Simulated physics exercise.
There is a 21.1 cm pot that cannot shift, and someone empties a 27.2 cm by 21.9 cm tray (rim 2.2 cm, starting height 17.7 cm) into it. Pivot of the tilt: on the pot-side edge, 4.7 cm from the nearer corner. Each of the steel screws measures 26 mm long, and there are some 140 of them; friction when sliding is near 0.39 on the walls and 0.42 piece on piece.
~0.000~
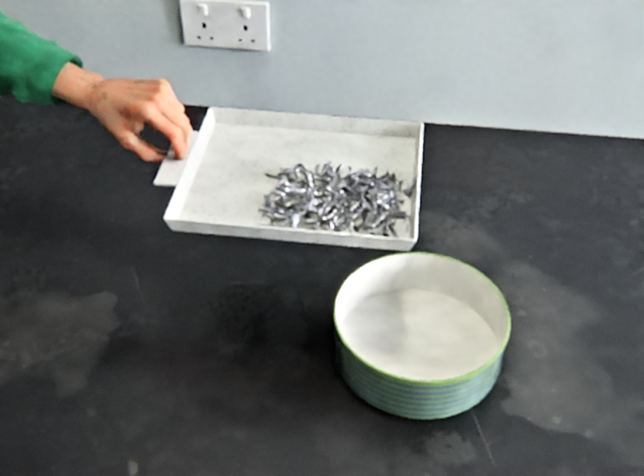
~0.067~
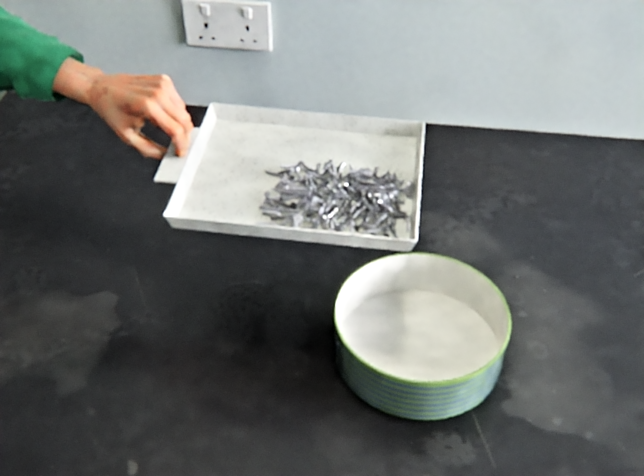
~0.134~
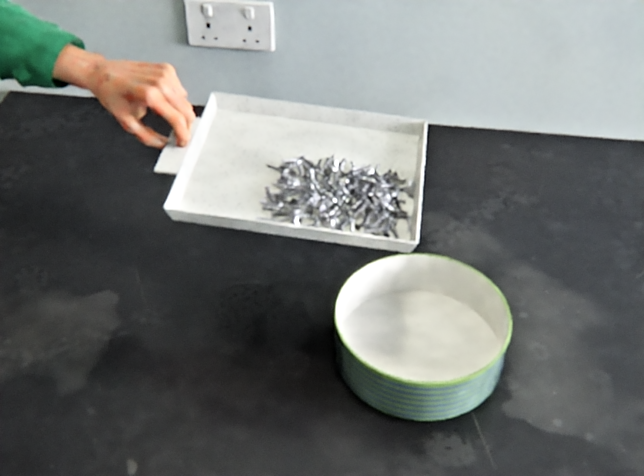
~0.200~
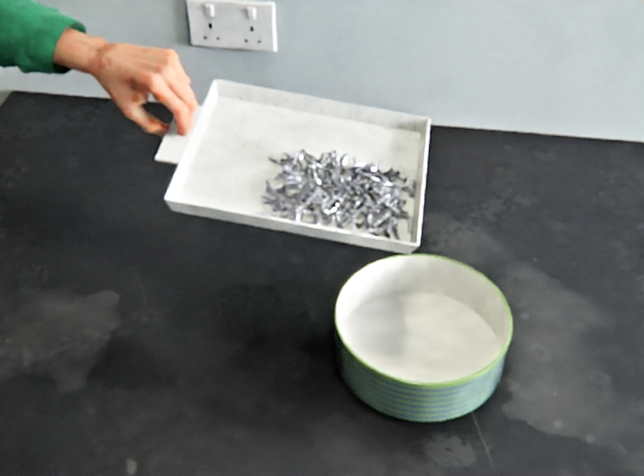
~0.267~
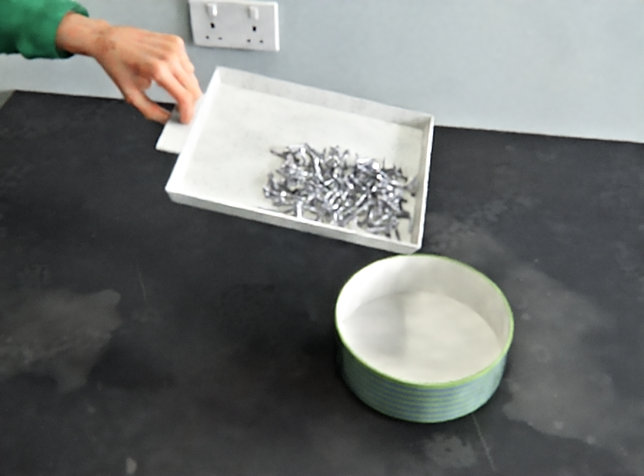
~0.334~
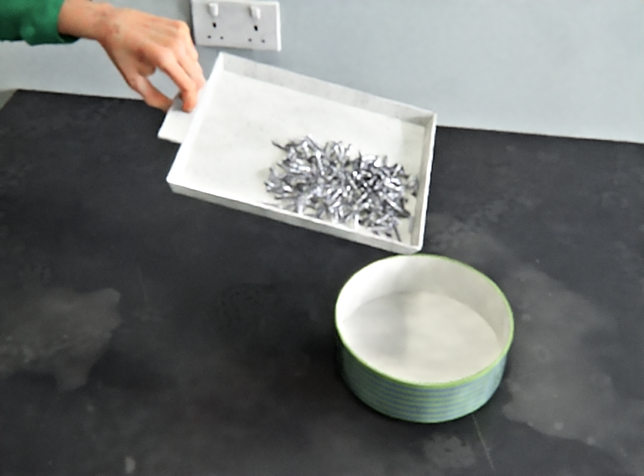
A hand in a green sleeve, at upper left, grips the tab of a shallow white tray and steadily raises that end, so the tray slants down towards its right front corner while the heap of silvery metal pieces stays bunched near that corner. Below it at right sits an empty round pot, pale inside with a green rim and ribbed blue-green sides. The unmoving view looks down on a dark, smudged worktop against a pale wall with a white socket.
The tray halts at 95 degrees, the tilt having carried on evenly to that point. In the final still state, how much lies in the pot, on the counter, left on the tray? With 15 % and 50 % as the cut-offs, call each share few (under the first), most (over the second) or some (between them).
My estimate: Pot: Most, counter: Few, tray: Few.
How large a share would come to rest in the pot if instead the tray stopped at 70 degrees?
Roughly 70 %.
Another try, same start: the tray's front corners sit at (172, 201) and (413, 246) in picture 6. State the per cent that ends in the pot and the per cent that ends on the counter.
In the pot: 100 per cent; on the counter: 0 per cent.
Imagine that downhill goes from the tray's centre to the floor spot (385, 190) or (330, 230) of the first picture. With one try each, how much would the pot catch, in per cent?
The share comes to roughly 65 in a hundred, then roughly 85 in a hundred.
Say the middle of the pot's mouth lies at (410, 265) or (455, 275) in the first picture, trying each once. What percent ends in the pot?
Close to 55 in a hundred, then close to 80 in a hundred.
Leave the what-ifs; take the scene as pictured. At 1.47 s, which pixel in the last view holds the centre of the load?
By then the middle of the load sits around (418, 229).
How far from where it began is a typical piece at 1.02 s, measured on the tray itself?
About 5 cm.
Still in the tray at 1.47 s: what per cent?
About 85%.
After 1.02 s, tilt 53 degrees; the tray holds 100 %, the pot 0 %.
After 1.47 s, tilt 77 degrees; the tray holds 85 %, the pot 10 %.
Then, at 2.00 s, tilt 95 degrees; the tray holds 0 %, the pot 100 %.
By 2.5 s all is still; pot 100 %, counter 0 %, tray 0 %.
